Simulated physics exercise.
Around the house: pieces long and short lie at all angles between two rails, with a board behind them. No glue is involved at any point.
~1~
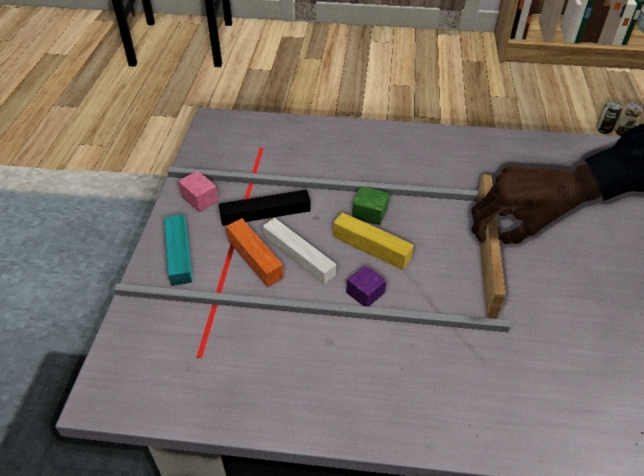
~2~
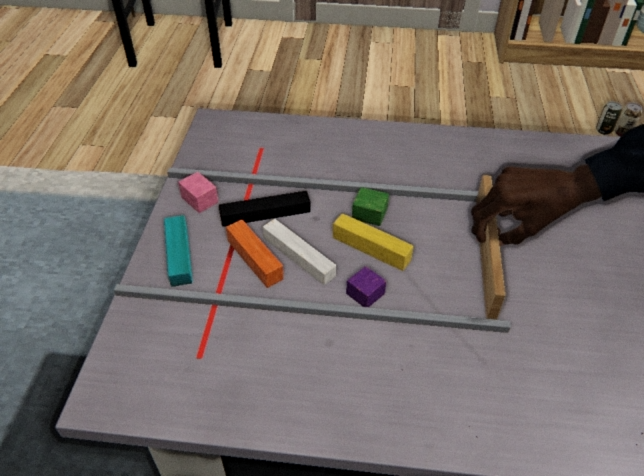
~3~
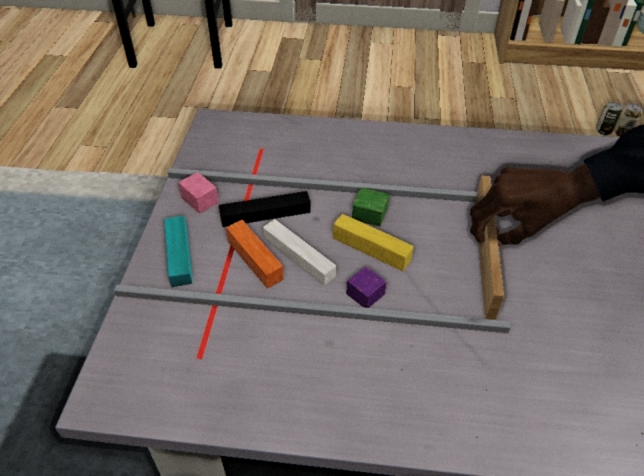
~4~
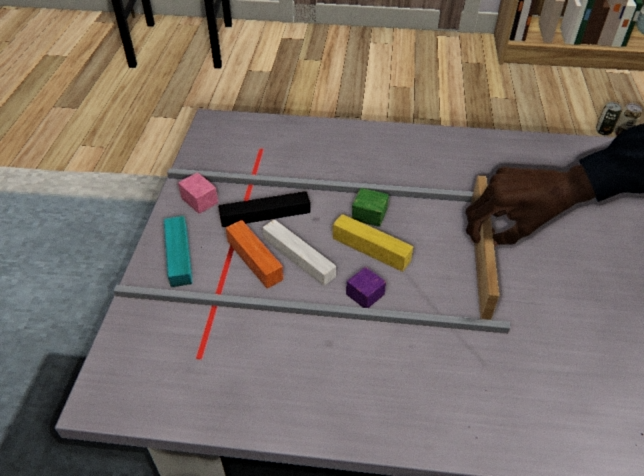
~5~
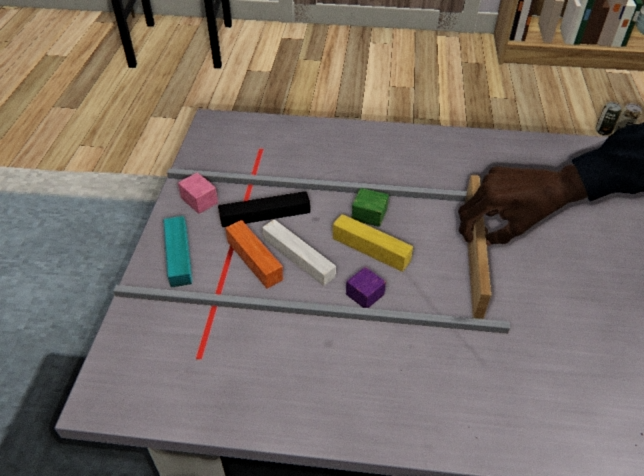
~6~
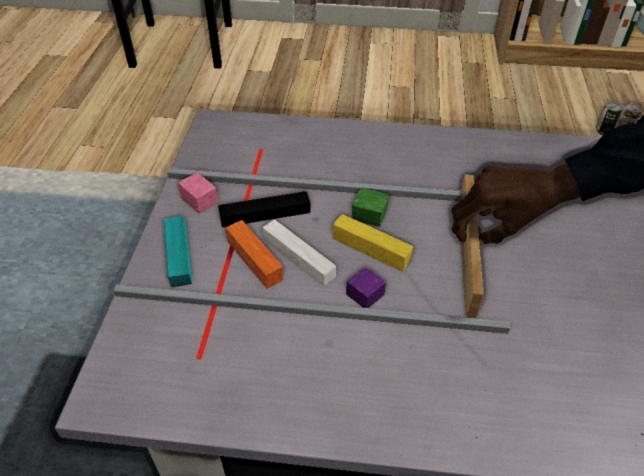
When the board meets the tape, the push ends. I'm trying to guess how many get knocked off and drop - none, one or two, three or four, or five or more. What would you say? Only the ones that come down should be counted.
In this one, nothing spills over.
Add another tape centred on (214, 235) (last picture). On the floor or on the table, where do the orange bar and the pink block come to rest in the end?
Result - orange bar is still there, pink block is gone.
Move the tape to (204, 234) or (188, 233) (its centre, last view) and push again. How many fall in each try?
First try 1, second try 4.
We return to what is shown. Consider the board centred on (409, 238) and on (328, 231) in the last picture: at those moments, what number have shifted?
At the one place 1, at the other 5.
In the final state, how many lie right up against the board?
The count in contact is 3.
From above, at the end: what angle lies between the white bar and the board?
Out of line by around 30°.
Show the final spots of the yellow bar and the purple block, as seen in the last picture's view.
The yellow bar stops around (210, 222); the purple block around (206, 281).
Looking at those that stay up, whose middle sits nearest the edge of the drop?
It's the pink block that is foremost.
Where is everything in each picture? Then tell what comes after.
The first picture shows turquoise stick (178, 249); pink block (198, 192); black stick (265, 208); board (489, 243); tape (235, 236).
The second picture shows pink block (198, 192); purple block (366, 287).
The third picture shows black stick (265, 209); white bar (299, 252).
The fourth picture shows turquoise stick (178, 250); orange bar (254, 254).
The fifth picture shows pink block (198, 193); board (476, 243).
The sixth picture shows turquoise stick (178, 250); pink block (198, 193); black stick (265, 209); board (470, 243); tape (235, 237).
Soon after, none off yet; turquoise stick at rest near (178, 250); pink block at rest near (198, 193); black stick at rest near (265, 209).
Then, none off yet; turquoise stick at rest near (178, 250); pink block at rest near (198, 193); black stick moved a little near (237, 206).
At rest, the number that fall off is zero.
